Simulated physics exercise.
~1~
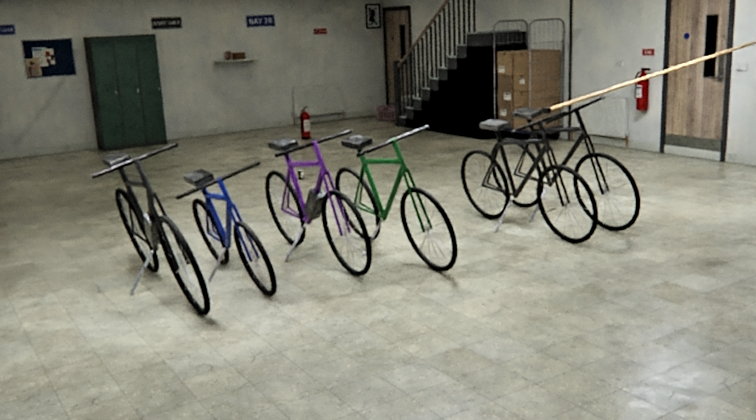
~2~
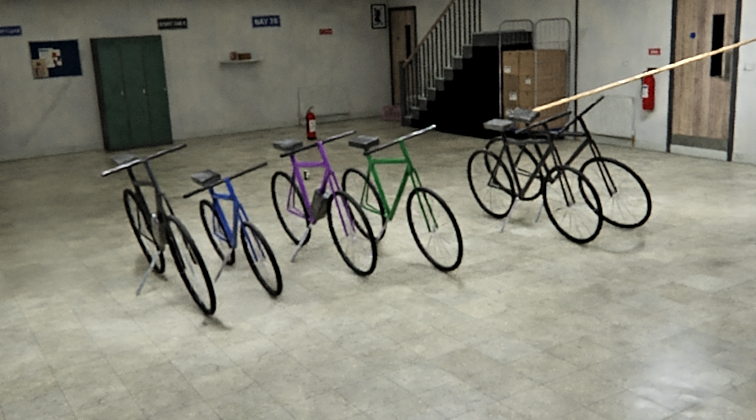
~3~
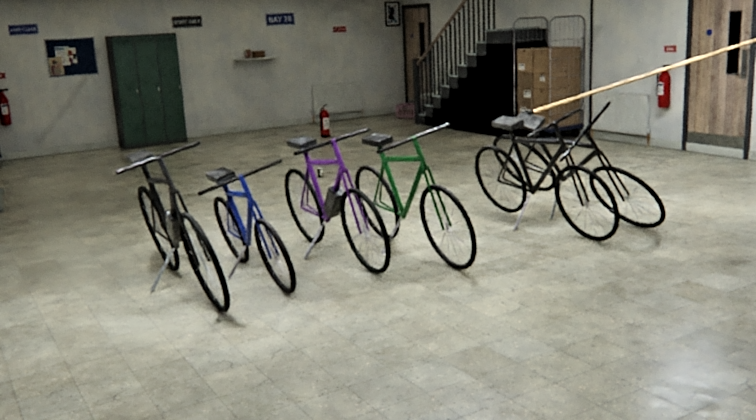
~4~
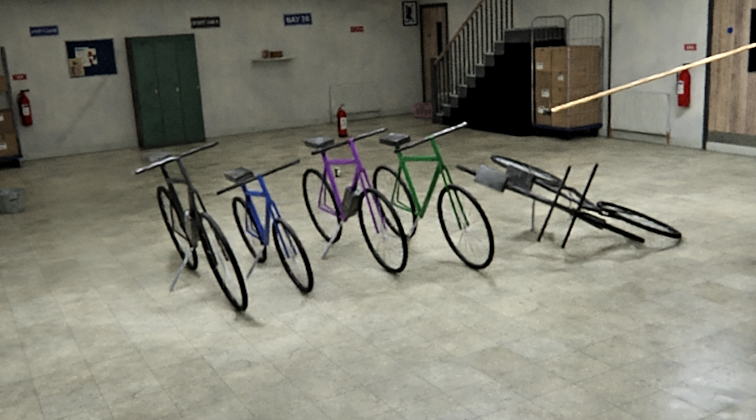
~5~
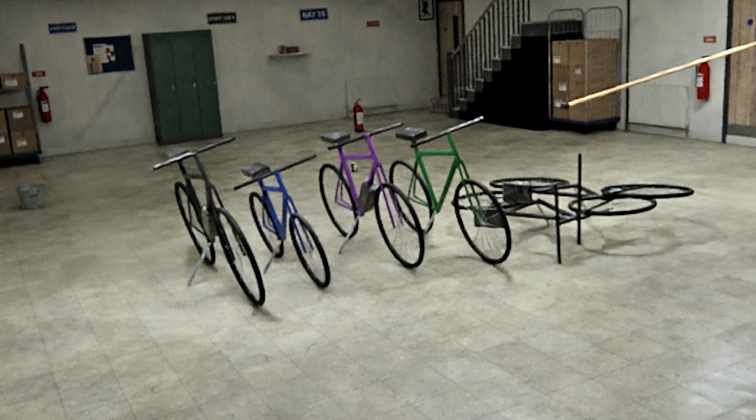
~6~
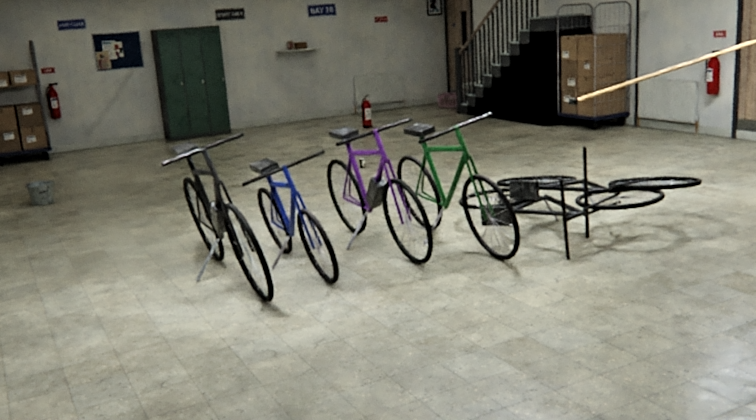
Two dark bicycles at the right end of a row topple flat beside a pole, while green, purple, blue and dark ones stay standing.
